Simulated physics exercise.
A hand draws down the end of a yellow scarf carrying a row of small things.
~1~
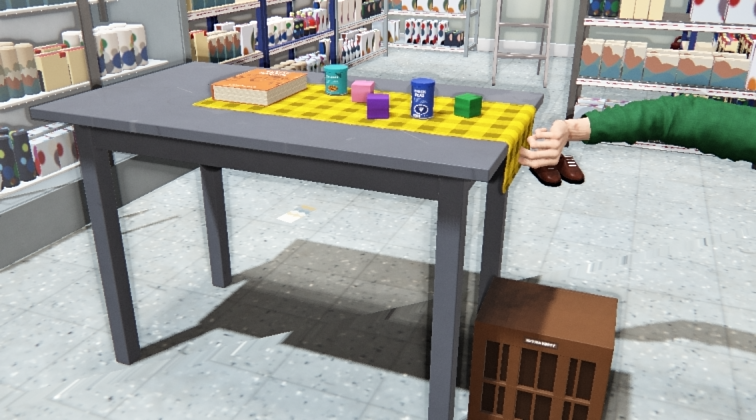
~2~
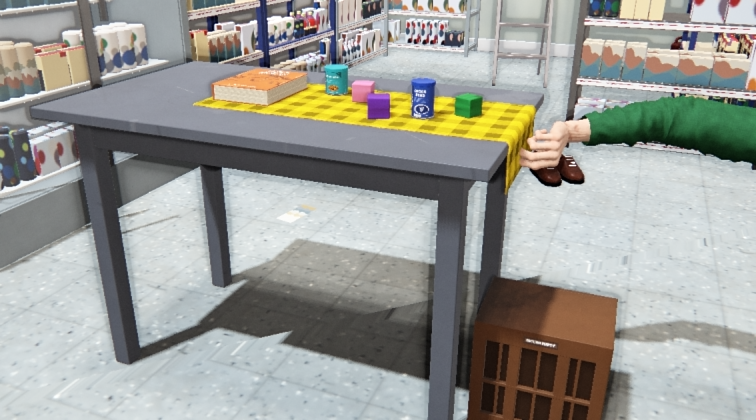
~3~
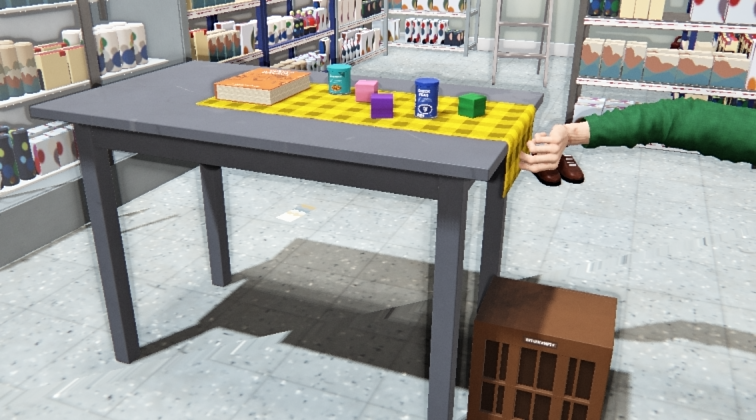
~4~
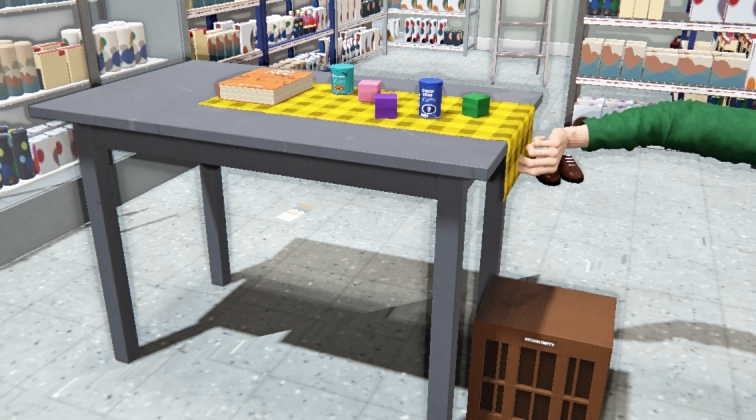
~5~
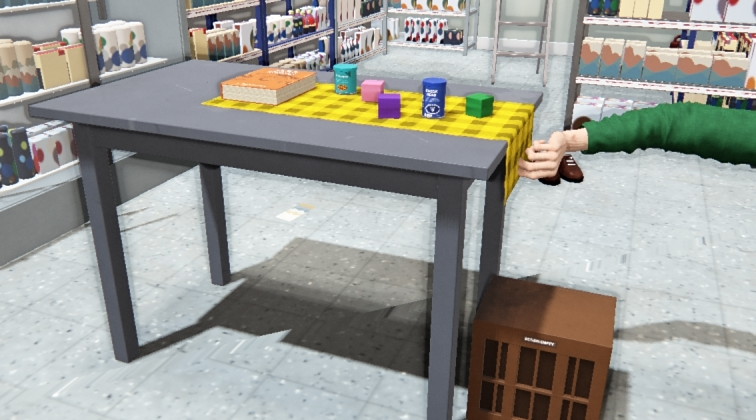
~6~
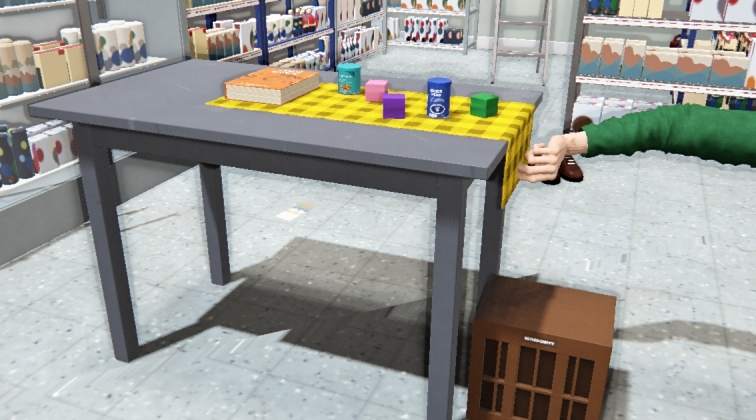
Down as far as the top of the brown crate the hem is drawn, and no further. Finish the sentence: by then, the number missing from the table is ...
... three.
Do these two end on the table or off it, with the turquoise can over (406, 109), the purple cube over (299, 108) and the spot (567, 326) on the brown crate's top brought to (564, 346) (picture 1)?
Outcome for the turquoise can: It is lost. Outcome for the purple cube: It stays.
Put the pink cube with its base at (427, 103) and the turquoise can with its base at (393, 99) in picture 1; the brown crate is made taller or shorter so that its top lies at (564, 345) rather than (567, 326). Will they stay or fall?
The pink cube goes over; the turquoise can tumbles off.
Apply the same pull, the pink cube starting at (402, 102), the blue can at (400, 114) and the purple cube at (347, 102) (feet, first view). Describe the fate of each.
Pink cube: Goes. Blue can: Goes. Purple cube: Stays.
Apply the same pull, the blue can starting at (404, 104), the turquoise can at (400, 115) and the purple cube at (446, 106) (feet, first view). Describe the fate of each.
The blue can drops off; the turquoise can falls; the purple cube drops off.
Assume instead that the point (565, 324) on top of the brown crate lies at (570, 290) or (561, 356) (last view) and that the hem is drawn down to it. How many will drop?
It comes to 2 for the first height and 4 for the second.
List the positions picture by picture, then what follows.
Hem (503, 193); green cube (469, 96); blue can (423, 81); purple cube (378, 96); pink cube (363, 83); turquoise can (336, 67); top of the crate (567, 326), in the first frame.
Hem (505, 194); green cube (469, 96), in the second frame.
Hem (503, 197); blue can (427, 80), in the third frame.
Hem (503, 201); purple cube (386, 95); top of the crate (566, 325), in the fourth frame.
Hem (504, 205); pink cube (373, 82), in the fifth frame.
Hem (502, 209); green cube (485, 96); blue can (439, 80); purple cube (394, 95); pink cube (377, 82); turquoise can (349, 66), in the sixth frame.
Soon after, hem near (514, 227); green cube gone.
Then, hem near (512, 262); green cube and blue can gone.
Further on, hem on the crate; green cube, blue can and purple cube gone.
At rest, hem on the crate; green cube, blue can and purple cube gone. It carries off three.
